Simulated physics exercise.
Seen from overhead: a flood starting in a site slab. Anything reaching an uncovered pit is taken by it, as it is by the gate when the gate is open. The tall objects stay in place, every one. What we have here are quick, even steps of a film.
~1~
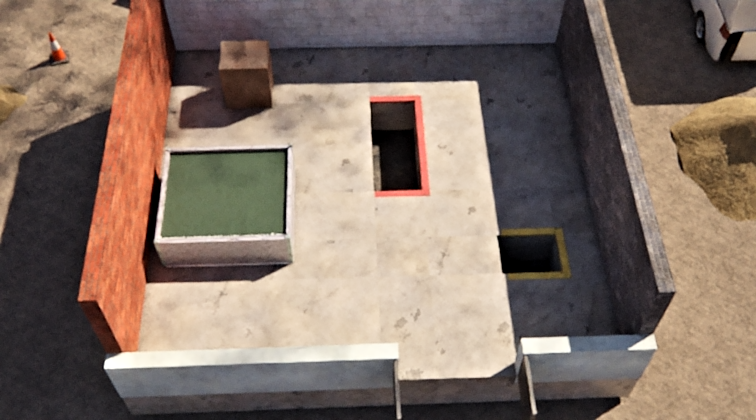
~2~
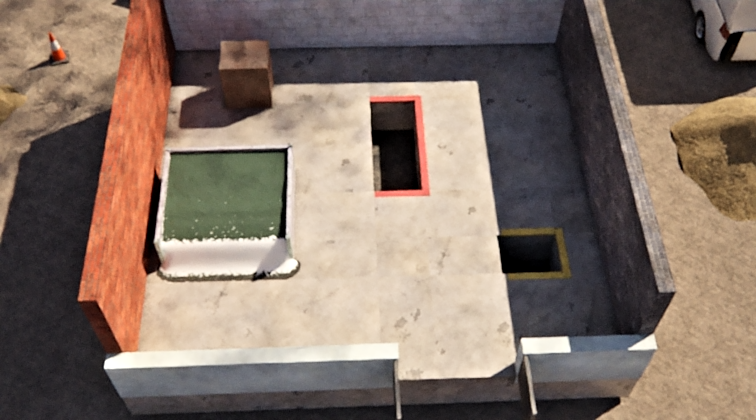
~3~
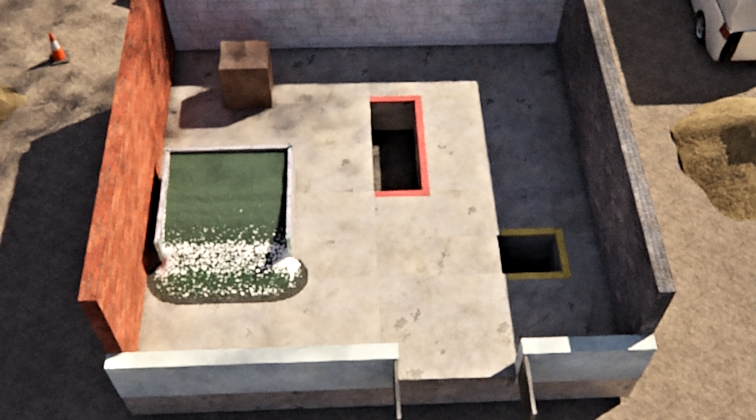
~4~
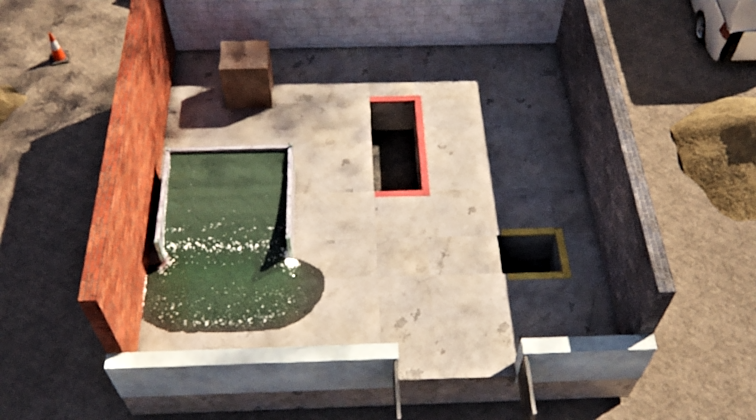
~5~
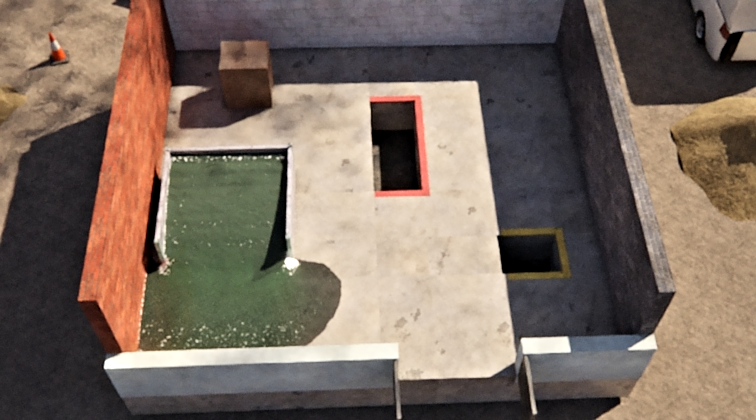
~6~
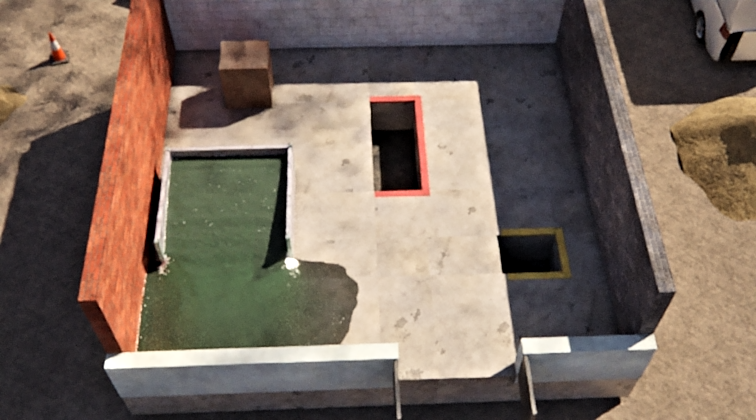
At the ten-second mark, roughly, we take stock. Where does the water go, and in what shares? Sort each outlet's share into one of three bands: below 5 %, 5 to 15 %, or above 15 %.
Shares: The gate gets 5 to 15 %; the red pit gets below 5 %; the yellow pit gets above 15 %.
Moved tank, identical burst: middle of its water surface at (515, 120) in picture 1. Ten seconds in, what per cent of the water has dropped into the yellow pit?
Yellow: About 50 %.
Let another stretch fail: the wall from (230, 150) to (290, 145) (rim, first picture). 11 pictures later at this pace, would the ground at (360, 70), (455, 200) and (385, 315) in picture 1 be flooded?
Going point by point: Waterlogged, left unwetted, left unwetted.
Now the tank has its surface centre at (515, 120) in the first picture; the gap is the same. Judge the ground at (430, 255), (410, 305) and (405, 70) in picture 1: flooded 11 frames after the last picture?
Well, first one got wet, second one got wet, third one stays dry.
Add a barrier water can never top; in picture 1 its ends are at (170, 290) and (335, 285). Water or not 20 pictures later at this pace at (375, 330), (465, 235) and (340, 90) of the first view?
First submerged, second submerged, third spared.
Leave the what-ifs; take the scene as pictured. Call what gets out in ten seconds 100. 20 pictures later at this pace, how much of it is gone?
Working it through, I arrive at 15 per cent.
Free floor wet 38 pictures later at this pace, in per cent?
Close to 55 percent, by my reckoning.
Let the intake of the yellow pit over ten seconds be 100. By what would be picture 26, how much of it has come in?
Share by then: About 10 in a hundred.
A moment on, water covers 15 % of the floor; the gate 0 %, the red pit 0 %, the yellow pit 0 %.
Next, water covers 20 % of the floor; the gate 0 %, the red pit 0 %, the yellow pit 0 %.
Then, water covers 40 % of the floor; the gate 3 %, the red pit 0 %, the yellow pit 2 %.
Later, water covers 55 % of the floor; the gate 6 %, the red pit 1 %, the yellow pit 11 %.
In the end, water covers 65 % of the floor; the gate 9 %, the red pit 1 %, the yellow pit 23 %.
